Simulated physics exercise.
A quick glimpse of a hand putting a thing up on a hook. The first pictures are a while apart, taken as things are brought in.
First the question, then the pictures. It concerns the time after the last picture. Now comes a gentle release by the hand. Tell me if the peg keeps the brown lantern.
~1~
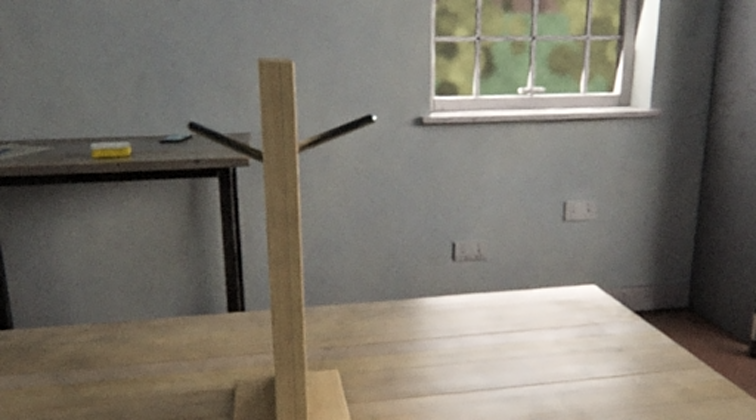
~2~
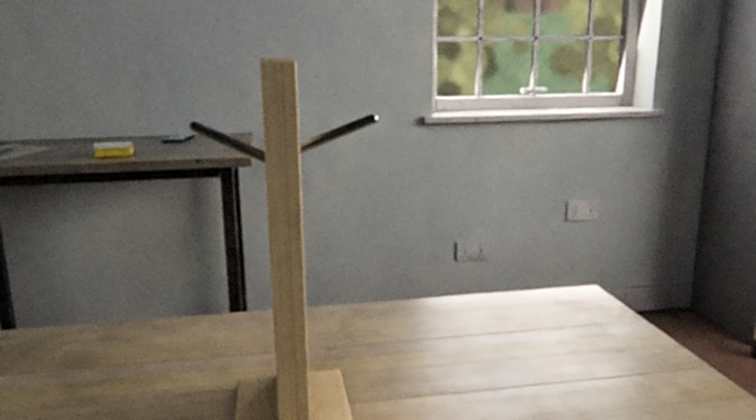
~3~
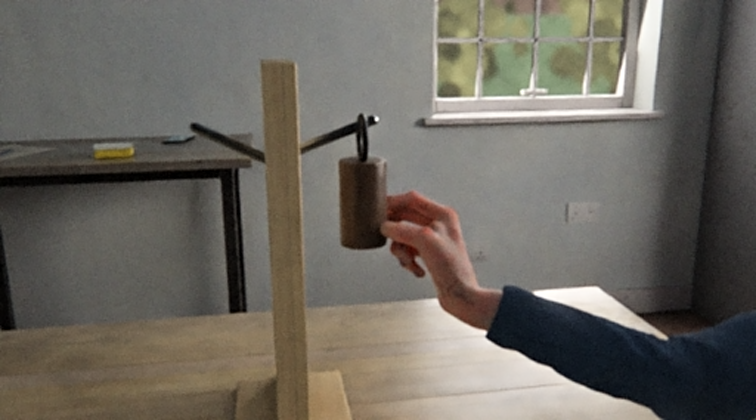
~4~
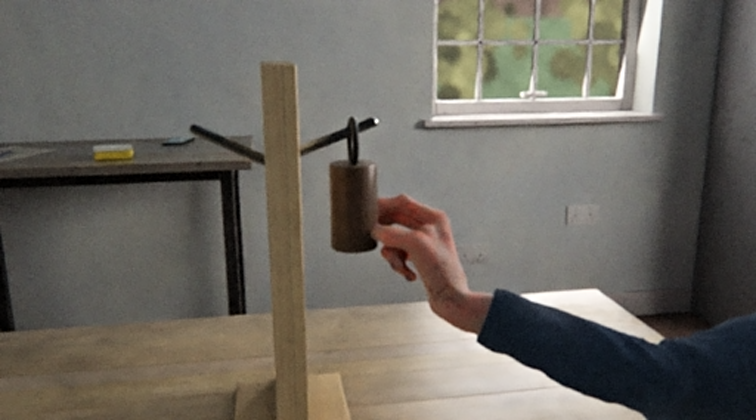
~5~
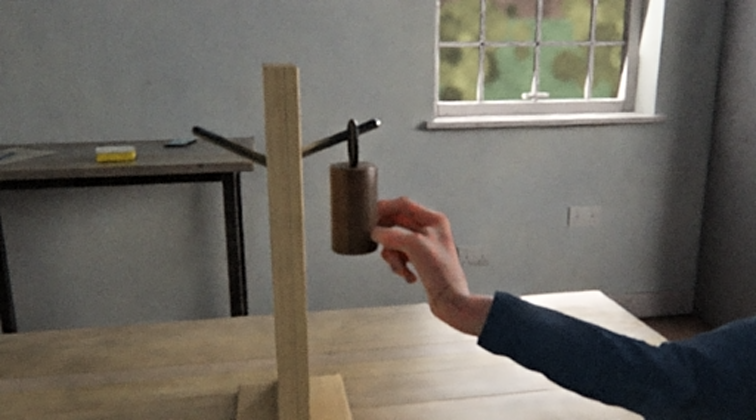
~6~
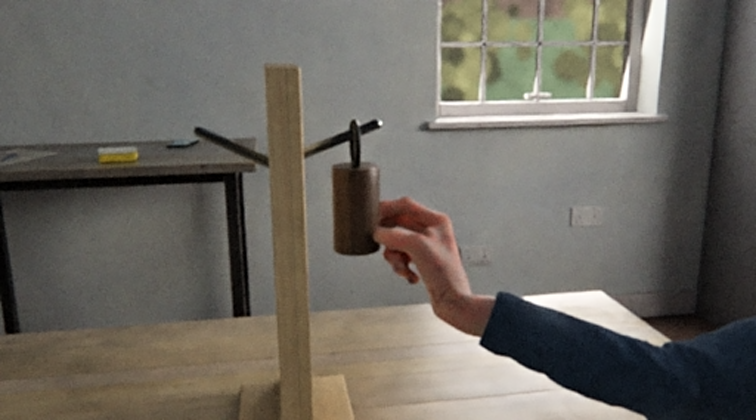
Brown lantern: Kept by the peg.
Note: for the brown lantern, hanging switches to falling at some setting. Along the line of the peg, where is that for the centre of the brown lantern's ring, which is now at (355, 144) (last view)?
Turning point: About (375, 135).
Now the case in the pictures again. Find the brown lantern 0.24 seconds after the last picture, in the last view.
Roughly at (329, 200).
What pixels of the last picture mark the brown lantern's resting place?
Looks like it settles somewhere around (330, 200).
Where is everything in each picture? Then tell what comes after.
Peg stand (289, 248), in the first frame.
Peg stand (291, 248), in the second frame.
Still on the way; brown lantern (363, 180); peg stand (291, 249), in the third frame.
Still on the way; brown lantern (353, 183); peg stand (290, 251), in the fourth frame.
Still on the way; brown lantern (354, 185); peg stand (292, 253), in the fifth frame.
In place, still held; brown lantern (356, 186); peg stand (295, 253), in the sixth frame.
Then, 0.12 s on from there, brown lantern turned 13° from its first pose near (348, 193).
Then, 0.24 s on from there, brown lantern turned 6° from its first pose near (329, 200).
In the end, the brown lantern stays on its peg, near (330, 200).
